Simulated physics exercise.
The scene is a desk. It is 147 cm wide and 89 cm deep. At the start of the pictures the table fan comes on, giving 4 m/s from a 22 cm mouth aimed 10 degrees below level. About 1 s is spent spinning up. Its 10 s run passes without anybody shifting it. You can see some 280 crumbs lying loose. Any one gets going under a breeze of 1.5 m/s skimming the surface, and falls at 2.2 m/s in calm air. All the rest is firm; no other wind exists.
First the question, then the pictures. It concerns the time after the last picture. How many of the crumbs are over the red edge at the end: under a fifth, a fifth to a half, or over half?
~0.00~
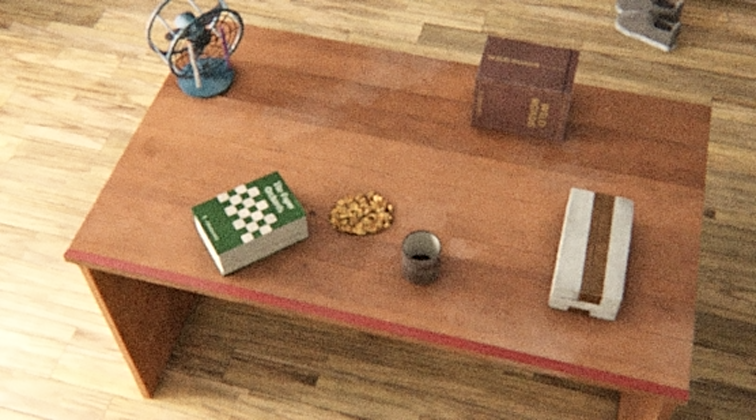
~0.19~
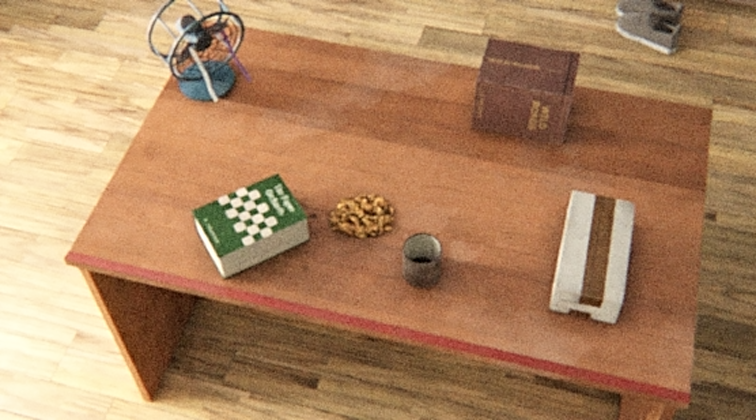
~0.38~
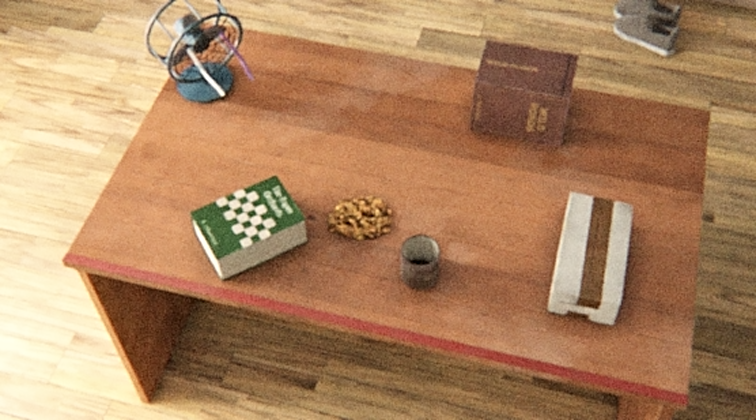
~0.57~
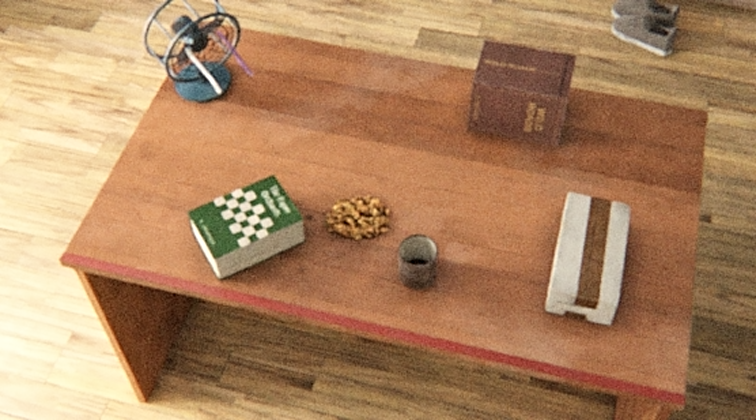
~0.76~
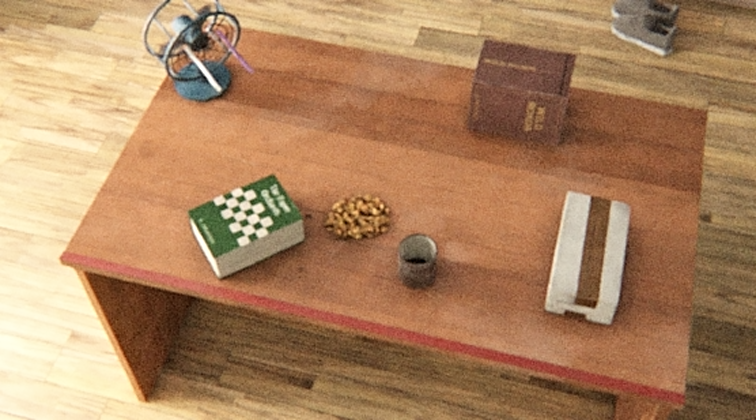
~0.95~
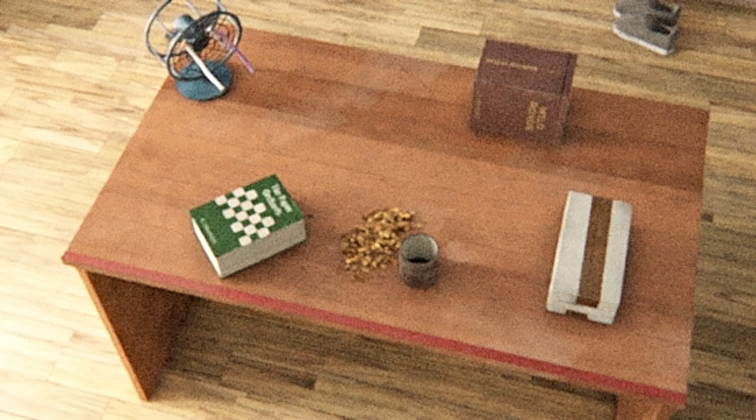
Looking at the red edge, the share there is the larger part.
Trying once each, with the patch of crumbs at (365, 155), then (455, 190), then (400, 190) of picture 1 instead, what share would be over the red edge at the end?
Try by try: About 1 per cent, 0 per cent and 20 per cent.
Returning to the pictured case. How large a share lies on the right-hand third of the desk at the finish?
Around 2 per cent.
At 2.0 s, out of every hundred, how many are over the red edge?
90 % or thereabouts.
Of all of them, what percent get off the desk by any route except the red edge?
My best guess is roughly 0 %.
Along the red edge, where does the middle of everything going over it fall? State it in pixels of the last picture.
Midpoint of crossings, approx. (427, 345).
After 2.0 s, 8 % are on the move or not yet settled, 93 % are over the red edge.
After 3.2 s, 5 % are on the move or not yet settled, 95 % are over the red edge.
After 5.5 s, 3 % are on the move or not yet settled, 96 % are over the red edge.
After 10.0 s, at the end, 98 % are over the red edge.
